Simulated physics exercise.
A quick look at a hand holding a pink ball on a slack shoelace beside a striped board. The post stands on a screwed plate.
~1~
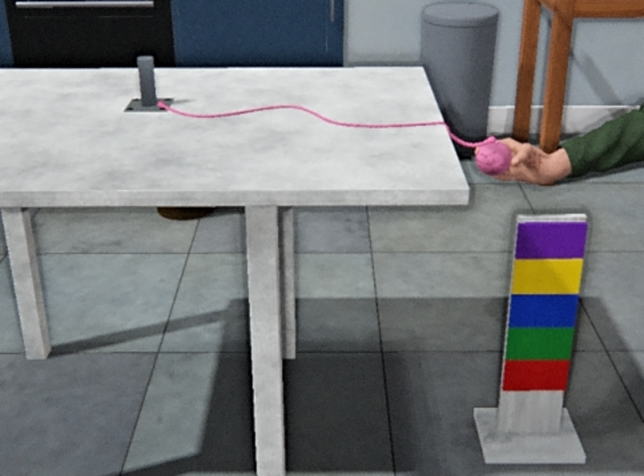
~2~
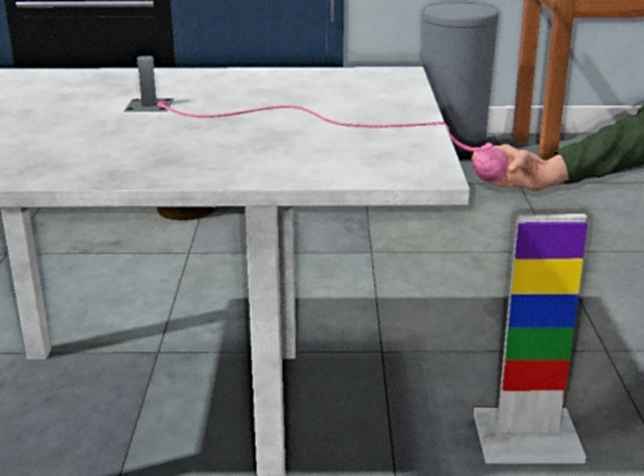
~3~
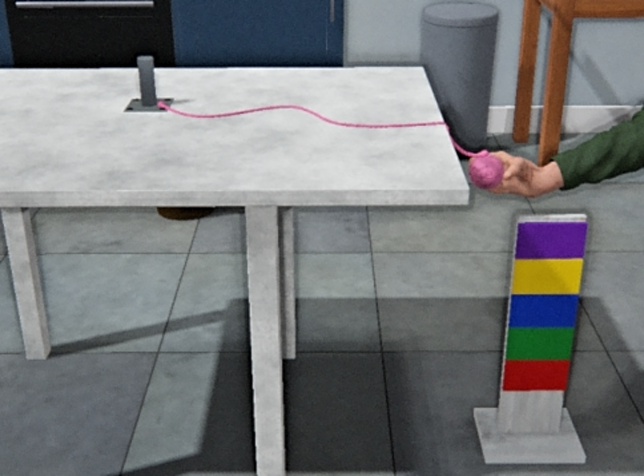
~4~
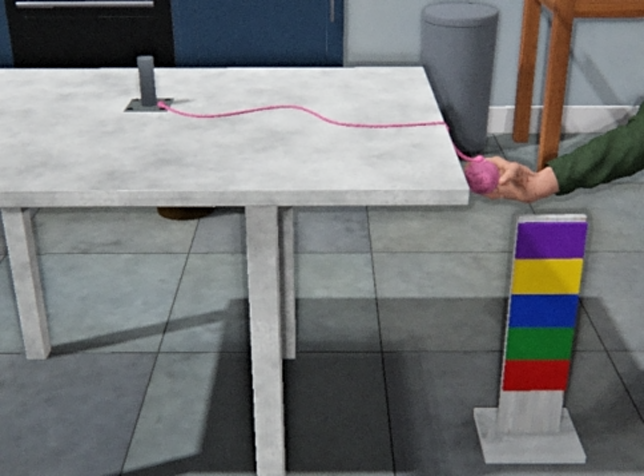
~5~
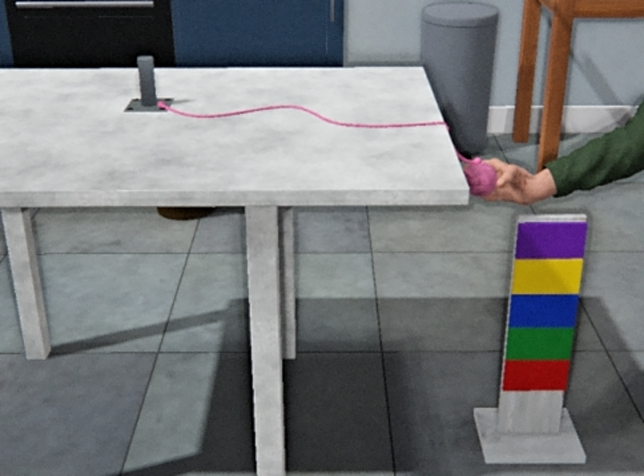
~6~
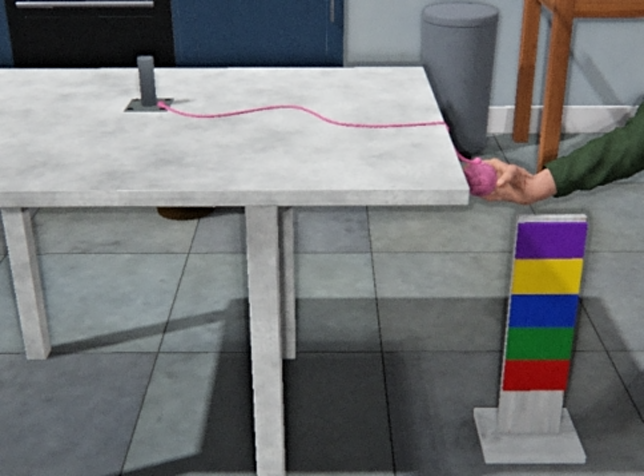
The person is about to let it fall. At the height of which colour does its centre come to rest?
Its centre hangs level with the purple band.
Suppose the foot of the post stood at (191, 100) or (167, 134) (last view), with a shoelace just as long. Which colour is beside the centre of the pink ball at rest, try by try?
Taking them in turn: Yellow; yellow.
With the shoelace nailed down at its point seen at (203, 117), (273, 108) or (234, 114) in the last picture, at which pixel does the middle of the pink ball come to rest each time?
Try by try, around (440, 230), (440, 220) and (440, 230).
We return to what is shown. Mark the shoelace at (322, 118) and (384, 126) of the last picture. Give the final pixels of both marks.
About (362, 115), and the other about (432, 119).
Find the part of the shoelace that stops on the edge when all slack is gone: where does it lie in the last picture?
Near (397, 126).
Soon after, ball near (458, 234); level with purple.
After that, ball near (432, 237); level with purple.
In the end, ball near (437, 240); level with purple. Its middle rests at the purple band.
